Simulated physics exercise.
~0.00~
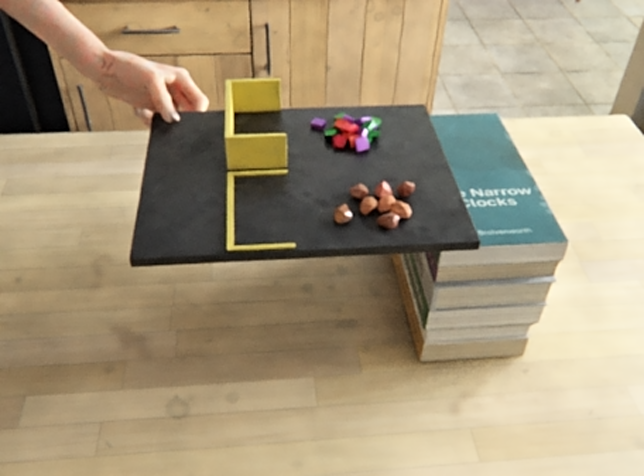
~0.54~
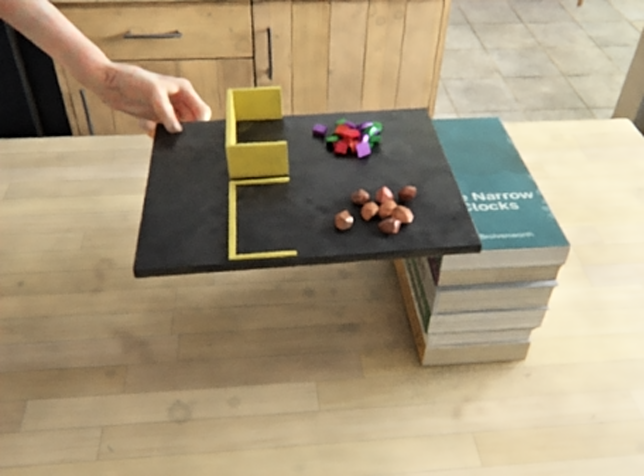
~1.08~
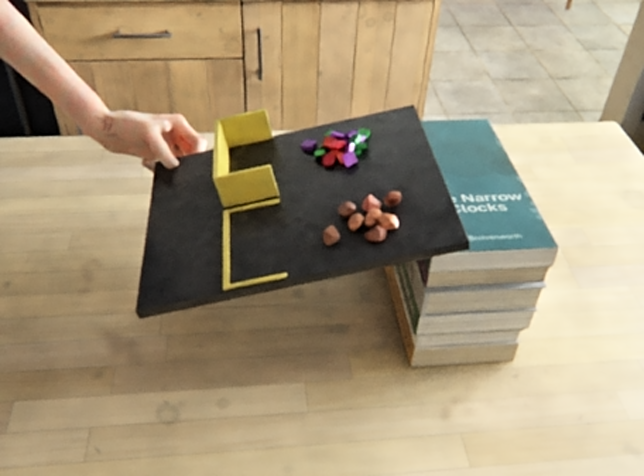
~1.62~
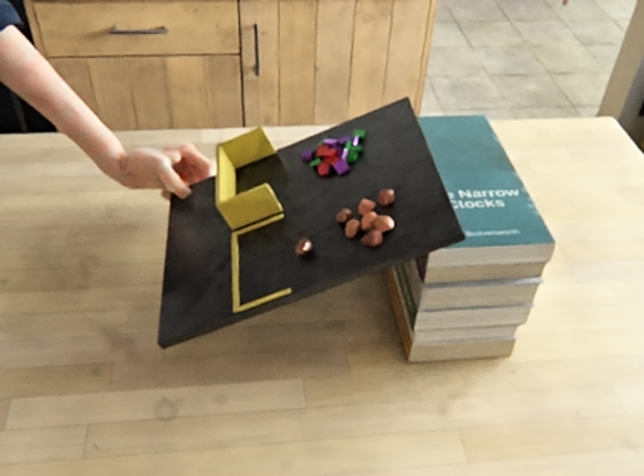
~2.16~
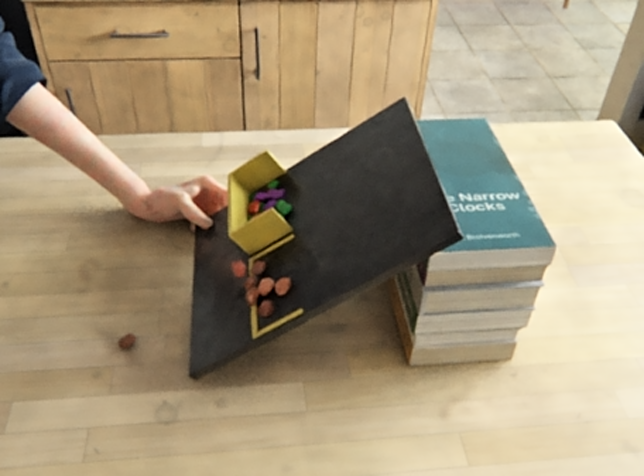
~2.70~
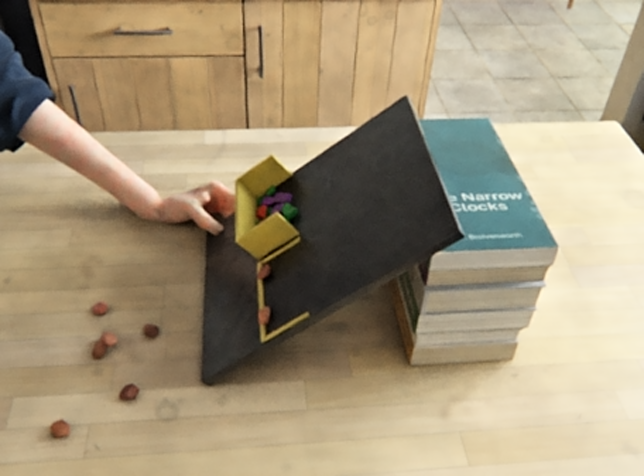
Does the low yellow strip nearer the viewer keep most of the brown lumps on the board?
No, most of the brown lumps get past the low strip and end up scattered on the table, with only a couple left at the strip. The colourful pieces farther back are stopped by their taller fence.
